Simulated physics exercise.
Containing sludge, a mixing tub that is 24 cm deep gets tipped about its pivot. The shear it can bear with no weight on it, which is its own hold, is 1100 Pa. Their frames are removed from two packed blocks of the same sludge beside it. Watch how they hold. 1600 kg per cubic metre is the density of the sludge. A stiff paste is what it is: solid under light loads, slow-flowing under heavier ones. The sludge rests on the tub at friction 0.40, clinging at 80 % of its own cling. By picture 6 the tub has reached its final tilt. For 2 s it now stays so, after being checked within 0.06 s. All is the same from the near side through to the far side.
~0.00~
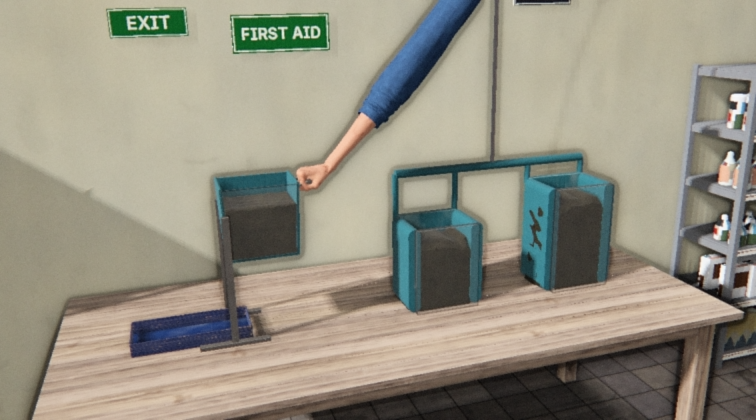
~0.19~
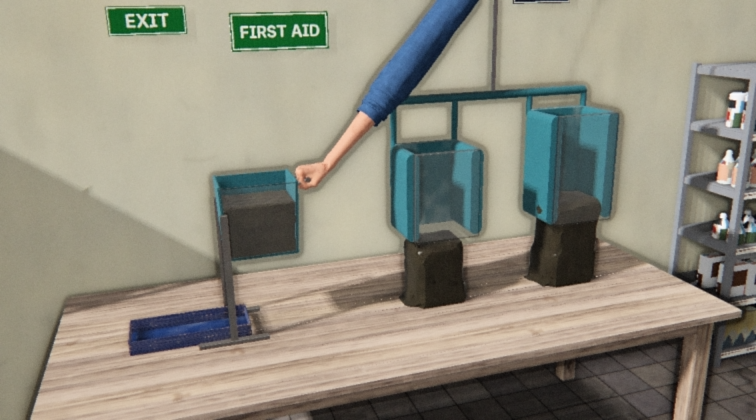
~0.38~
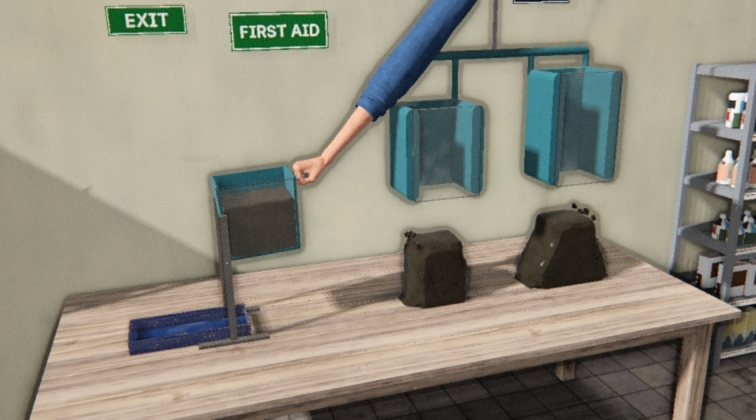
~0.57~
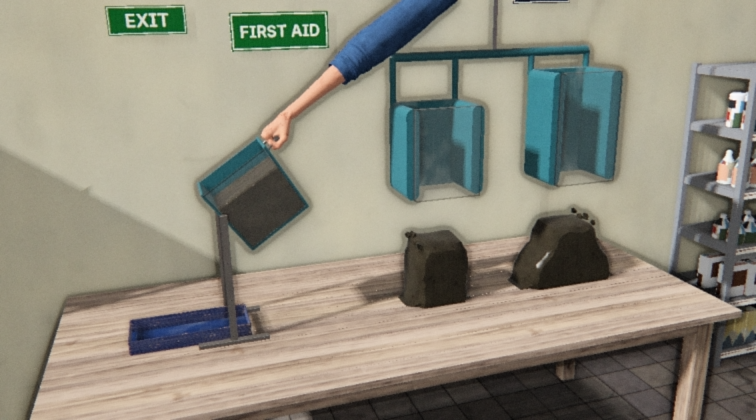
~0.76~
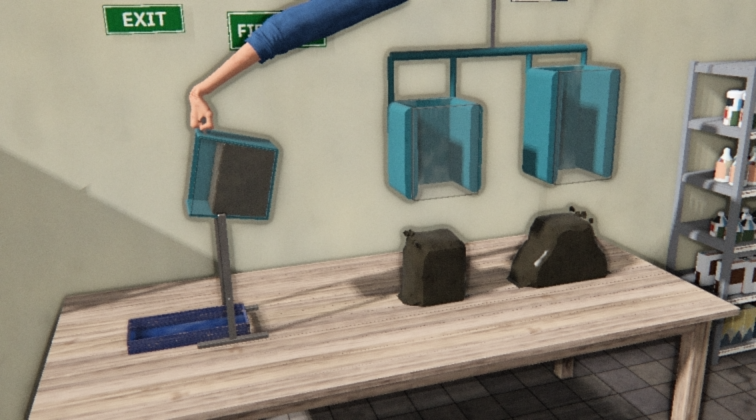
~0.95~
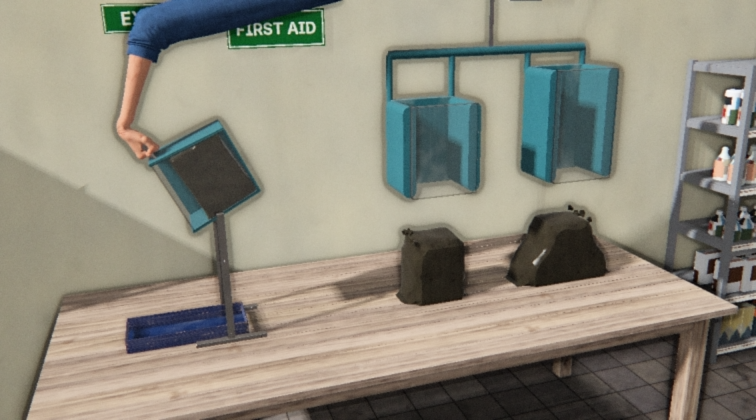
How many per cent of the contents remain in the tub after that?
0 %.
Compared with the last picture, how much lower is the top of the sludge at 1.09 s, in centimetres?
About 6 cm.
After 1.09 s, the tub is at 115 degrees and holds 92 %.
After 1.26 s, the tub is at 115 degrees and holds 25 %.
After 1.43 s, the tub is at 115 degrees and holds 0 %.
After 1.60 s, the tub is at 115 degrees and holds 0 %.
After 2.95 s, at the end, the tub is at 115 degrees and holds 0 %.
